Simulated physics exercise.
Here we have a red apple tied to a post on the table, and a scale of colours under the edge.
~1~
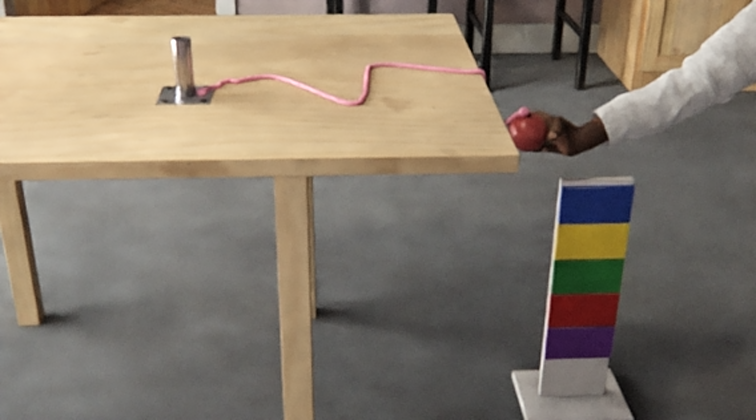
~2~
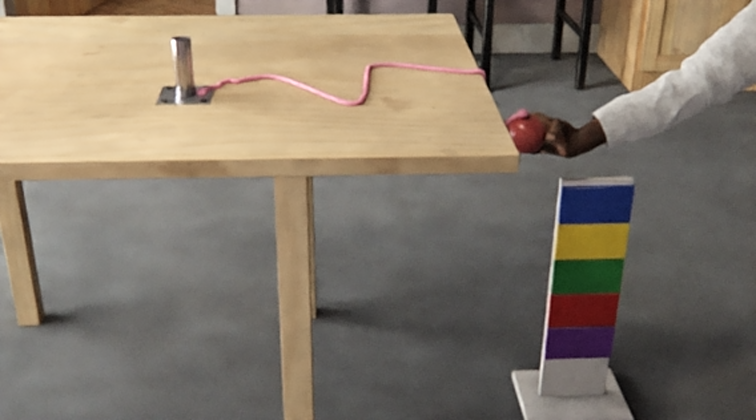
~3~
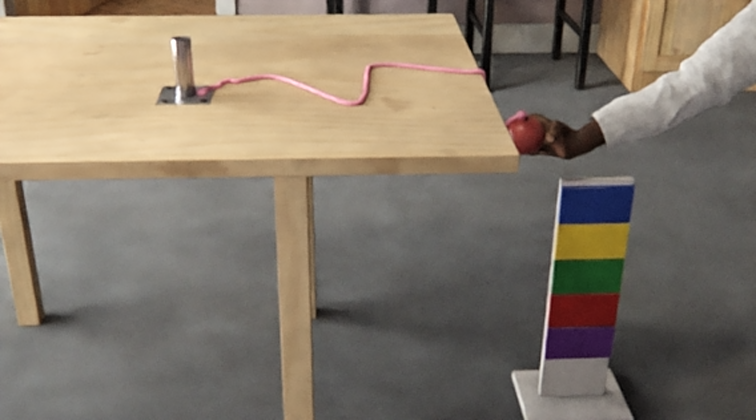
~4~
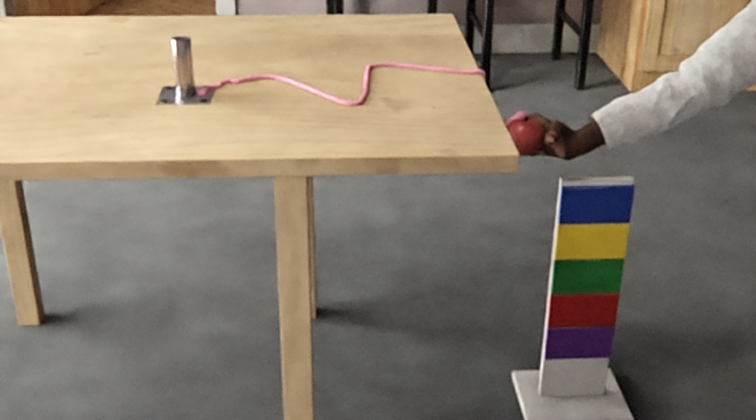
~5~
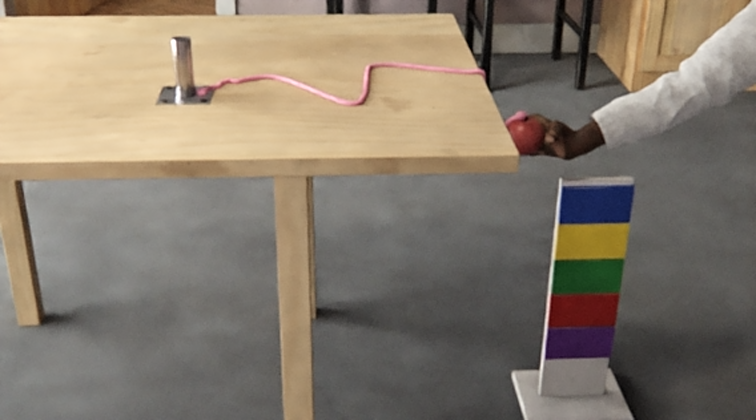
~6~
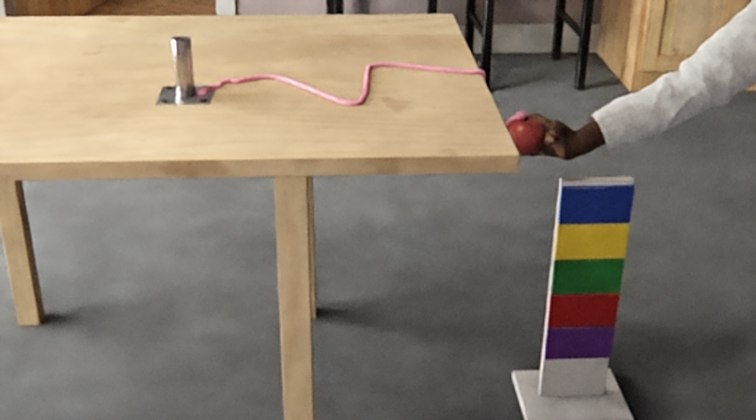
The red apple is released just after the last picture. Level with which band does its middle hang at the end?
Its centre hangs level with the red band.
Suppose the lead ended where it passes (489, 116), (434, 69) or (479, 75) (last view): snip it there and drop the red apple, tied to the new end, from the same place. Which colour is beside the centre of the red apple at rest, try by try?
In that order: Green; blue; yellow.
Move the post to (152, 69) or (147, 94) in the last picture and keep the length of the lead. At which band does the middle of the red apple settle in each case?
Taking them in turn: Green; green.
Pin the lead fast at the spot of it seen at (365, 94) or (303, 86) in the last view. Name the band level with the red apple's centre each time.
Taking them in turn: Yellow; green.
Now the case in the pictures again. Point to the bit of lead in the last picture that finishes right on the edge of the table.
It lies at about (367, 79).
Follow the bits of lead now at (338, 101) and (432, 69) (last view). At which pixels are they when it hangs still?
They go to (397, 87) and to (480, 187).
Soon after, apple near (493, 300); level with red.
Then, apple near (462, 318); level with red.
At rest, apple near (470, 320); level with red. Its middle rests at the red band.
